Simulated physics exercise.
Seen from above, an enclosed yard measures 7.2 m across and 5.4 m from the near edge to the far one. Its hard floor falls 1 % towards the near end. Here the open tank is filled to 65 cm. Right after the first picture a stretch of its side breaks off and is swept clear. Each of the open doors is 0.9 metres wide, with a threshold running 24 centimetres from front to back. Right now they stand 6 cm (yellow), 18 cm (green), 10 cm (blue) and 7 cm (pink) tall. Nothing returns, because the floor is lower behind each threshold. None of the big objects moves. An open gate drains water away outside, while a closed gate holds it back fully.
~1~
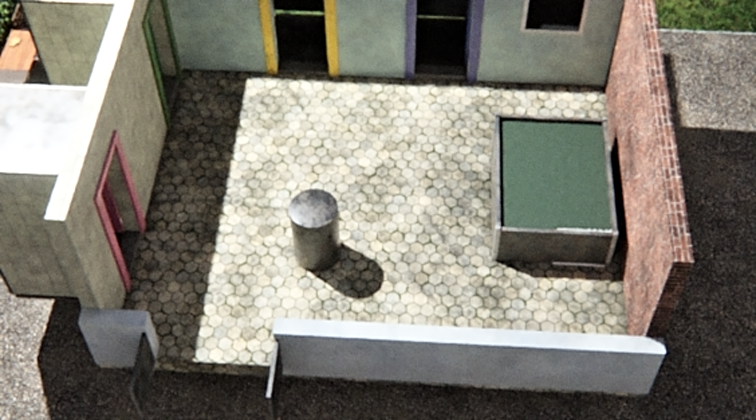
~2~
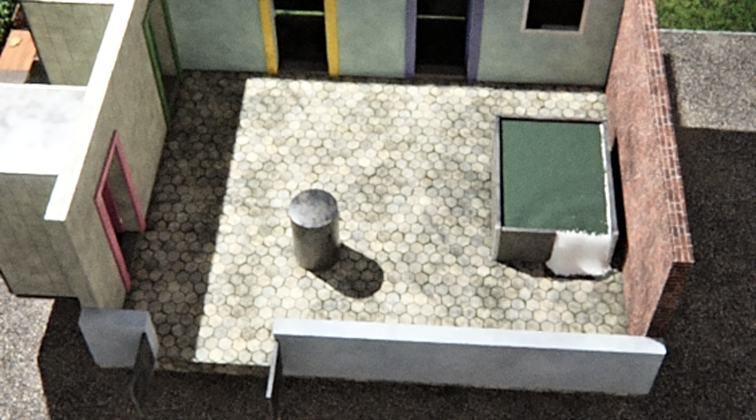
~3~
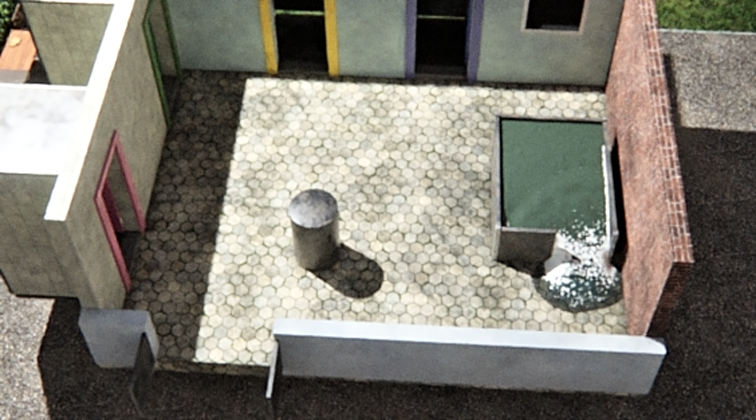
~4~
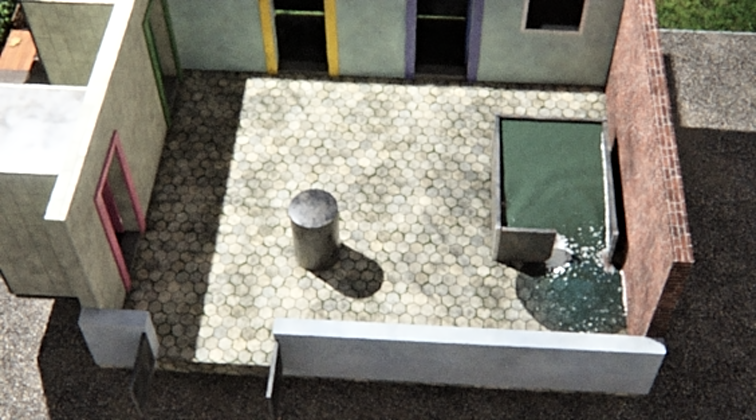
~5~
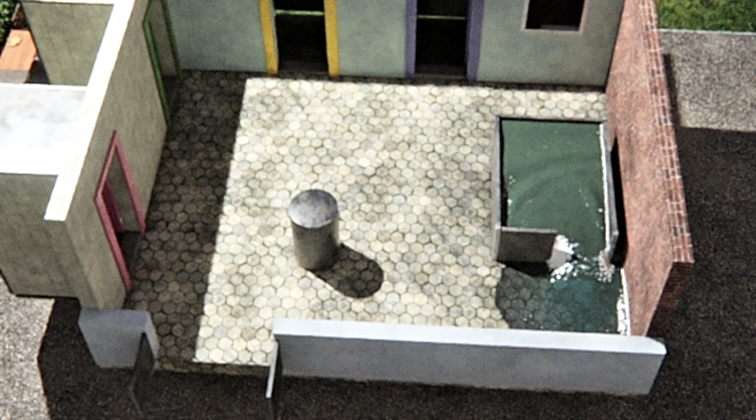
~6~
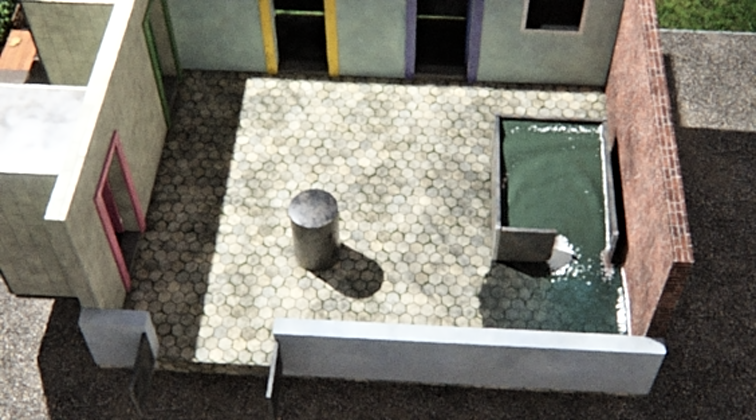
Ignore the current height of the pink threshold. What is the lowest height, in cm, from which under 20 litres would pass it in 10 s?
13 cm.
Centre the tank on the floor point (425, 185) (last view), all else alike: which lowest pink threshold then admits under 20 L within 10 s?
Close to 8.0 cm would do it.
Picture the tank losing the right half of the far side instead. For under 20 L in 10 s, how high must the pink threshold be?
It should stand roughly 6.0 cm high.
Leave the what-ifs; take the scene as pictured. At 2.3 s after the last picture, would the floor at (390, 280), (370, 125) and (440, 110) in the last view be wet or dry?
In the order asked: Soaked, untouched, untouched.
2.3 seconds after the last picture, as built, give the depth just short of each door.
Depths in cm: Yellow 0, green 0, blue 0, pink 0.
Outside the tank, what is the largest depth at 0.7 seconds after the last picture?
Max depth: Around 54 cm.
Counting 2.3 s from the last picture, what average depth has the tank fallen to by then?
About 33 cm.
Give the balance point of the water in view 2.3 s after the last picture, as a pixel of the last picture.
(512, 257).
Then, 0.7 s after the last picture water covers 10 % of the floor, deepest (54 cm) near (607, 367); it has not reached the pink door.
Then, 2.3 s after the last picture water covers 35 % of the floor, deepest (33 cm) near (580, 366); it has not reached the pink door.
Then, 9.3 s after the last picture water covers 95 % of the floor, deepest (11 cm) near (607, 367); 8 cm at the pink door, 113 litres in over its 7 cm threshold.
At the pink door as built, the water peaked near 16 cm, 3.5 s after the last picture.
With a threshold of 11.5 cm, 33 litres would have come in within the 10 s; with 15.5 cm, 8 litres. So under 20 litres takes about 13 cm.
